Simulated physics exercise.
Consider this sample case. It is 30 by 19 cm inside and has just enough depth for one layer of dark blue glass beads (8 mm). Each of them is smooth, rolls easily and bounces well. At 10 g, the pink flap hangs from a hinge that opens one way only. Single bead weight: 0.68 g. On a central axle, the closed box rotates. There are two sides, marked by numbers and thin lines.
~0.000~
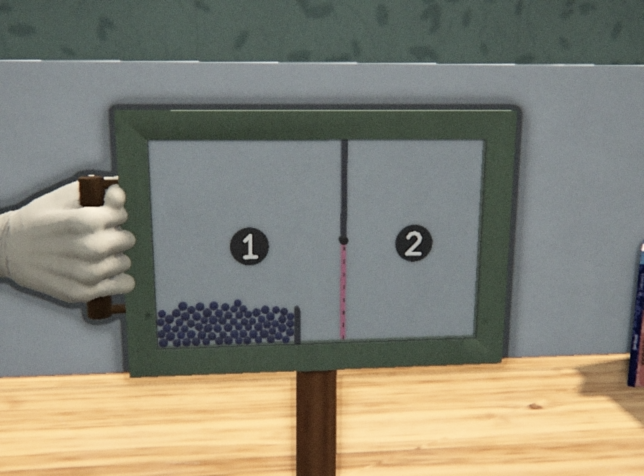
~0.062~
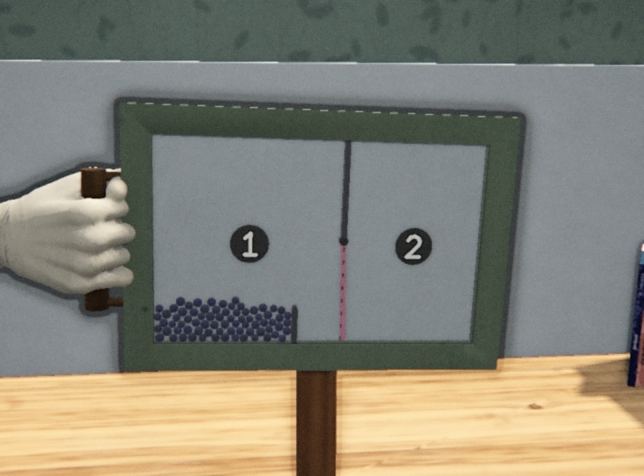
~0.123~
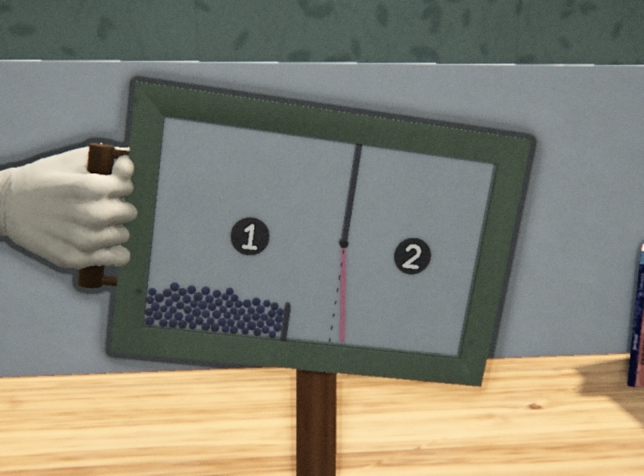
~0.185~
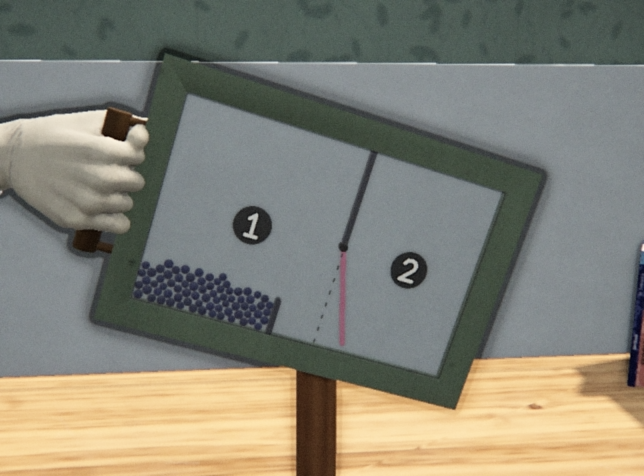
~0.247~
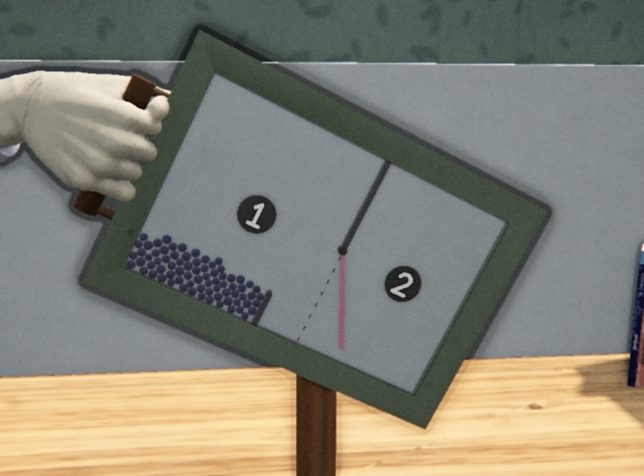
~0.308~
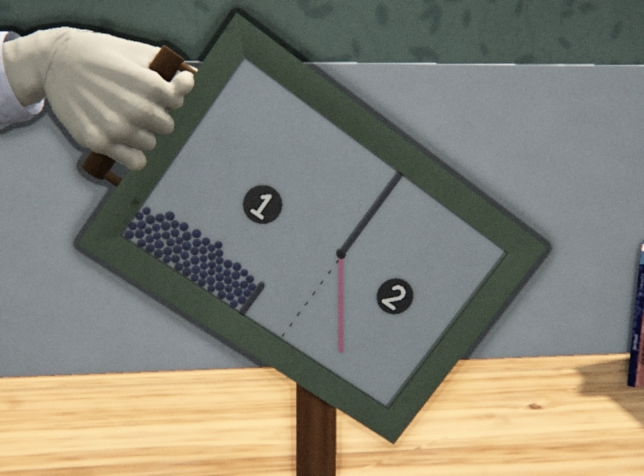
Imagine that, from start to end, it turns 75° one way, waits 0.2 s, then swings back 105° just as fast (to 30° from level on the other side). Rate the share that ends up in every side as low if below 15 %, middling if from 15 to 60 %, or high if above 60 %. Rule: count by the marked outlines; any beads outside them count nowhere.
Side 1 - middling, side 2 - high.
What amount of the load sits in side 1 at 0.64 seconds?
Roughly 75 %.
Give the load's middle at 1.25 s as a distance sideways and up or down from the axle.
About 5 cm right and 9 cm below.
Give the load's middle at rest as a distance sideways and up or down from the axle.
Offset approx. 6 cm right, 6 cm below.
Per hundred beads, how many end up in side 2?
Something like 75 per cent finishes there.
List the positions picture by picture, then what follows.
Level; about 80 beads; beads centred (226, 325); top one (238, 303); pink flap (343, 240); no. 1 (250, 247), no. 2 (414, 243), in the first frame.
Turned 2° clockwise; beads centred (223, 322); top one (181, 302), in the second frame.
Turned 8° clockwise; beads centred (215, 312); top one (175, 287); wall ends (344, 238), (288, 306), in the third frame.
Turned 17° clockwise; beads centred (205, 295); top one (169, 264); pink flap (343, 247), in the fourth frame.
Turned 27° clockwise; beads centred (198, 276); top one (144, 237), in the fifth frame.
Turned 36° clockwise; beads centred (194, 257); top one (147, 211); pink flap (341, 254); no. 1 (263, 205), no. 2 (395, 296), in the sixth frame.
After 0.64 s, it stands 75° clockwise; the beads' middle is 6 cm left of and level with the centre; no. 1, 75 %, no. 2, 25 %; pink flap open 80°.
After 1.25 s, it stands 23° clockwise; the beads' middle is 5 cm right of and 9 cm below the centre; no. 1, 25 %, no. 2, 75 %; pink flap open 43°.
After 1.67 s, it stands 30° anticlockwise; the beads' middle is 7 cm right of and 5 cm below the centre; no. 1, 25 %, no. 2, 75 %; pink flap shut.
At rest by 2.4 s, it stands 30° anticlockwise; no. 1, 25 %, no. 2, 75 %; pink flap shut.
